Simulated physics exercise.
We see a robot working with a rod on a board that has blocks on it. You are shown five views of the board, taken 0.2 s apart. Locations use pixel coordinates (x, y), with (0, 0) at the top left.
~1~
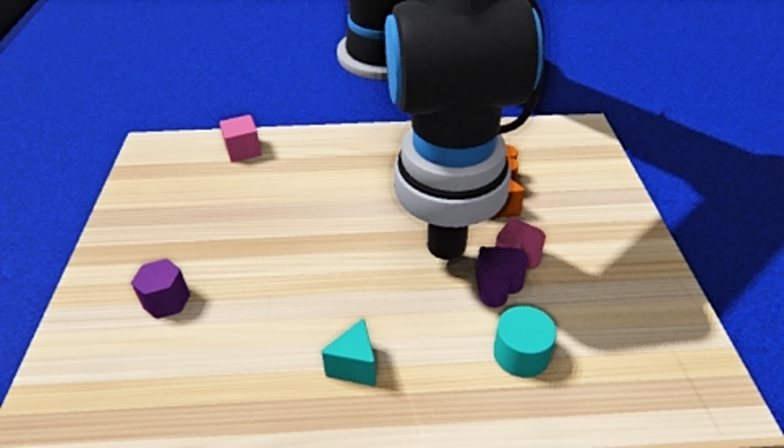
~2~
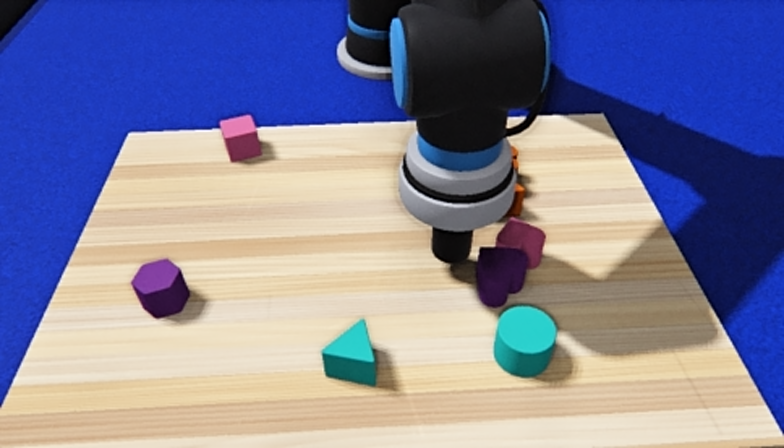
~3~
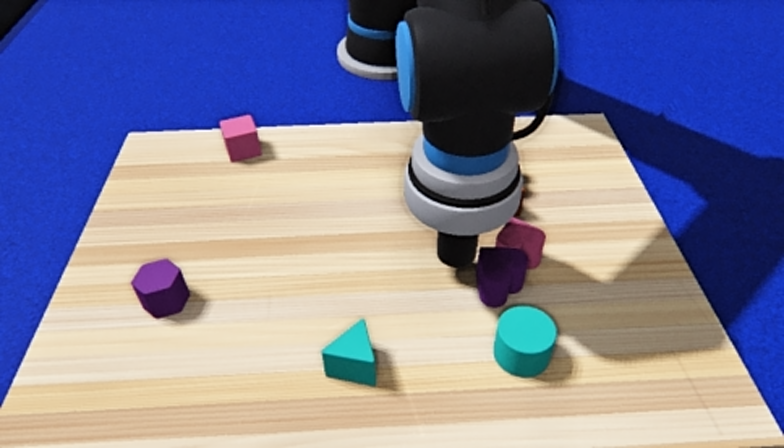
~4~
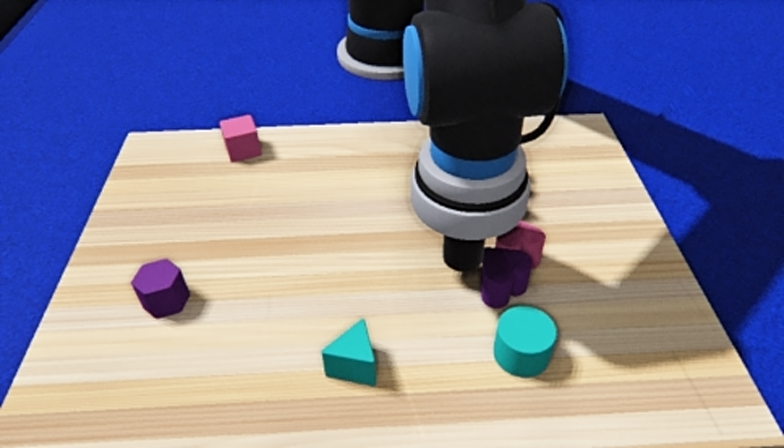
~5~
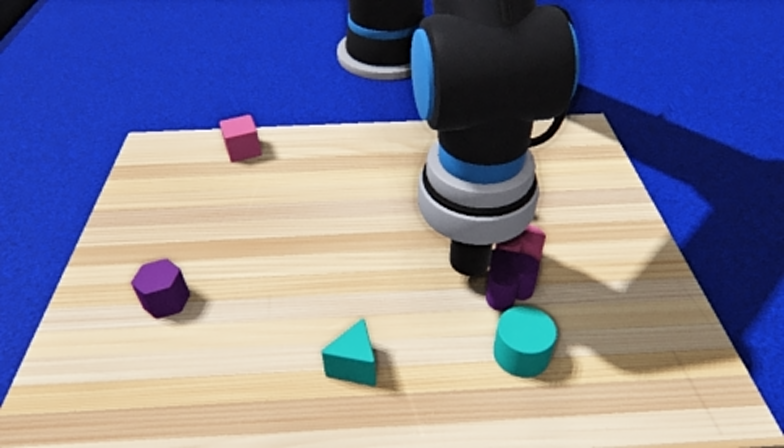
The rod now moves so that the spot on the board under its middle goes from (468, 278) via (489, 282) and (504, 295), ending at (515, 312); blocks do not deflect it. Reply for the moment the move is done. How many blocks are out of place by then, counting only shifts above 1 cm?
That's one.
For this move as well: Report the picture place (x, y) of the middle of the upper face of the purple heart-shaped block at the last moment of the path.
Just about (565, 297).
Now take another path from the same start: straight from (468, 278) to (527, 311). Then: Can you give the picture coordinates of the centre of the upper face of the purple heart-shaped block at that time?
My prediction: (577, 300).
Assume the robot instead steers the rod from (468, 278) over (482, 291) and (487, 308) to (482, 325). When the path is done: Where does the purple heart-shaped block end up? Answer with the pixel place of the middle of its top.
At pixel (534, 278).
The first path, step by step. Halfway along, rod at (501, 273); purple heart-shaped block at (542, 280), turned 20° clockwise.
At the end, rod at (518, 297); purple heart-shaped block at (565, 297); pink heart-shaped block unmoved.
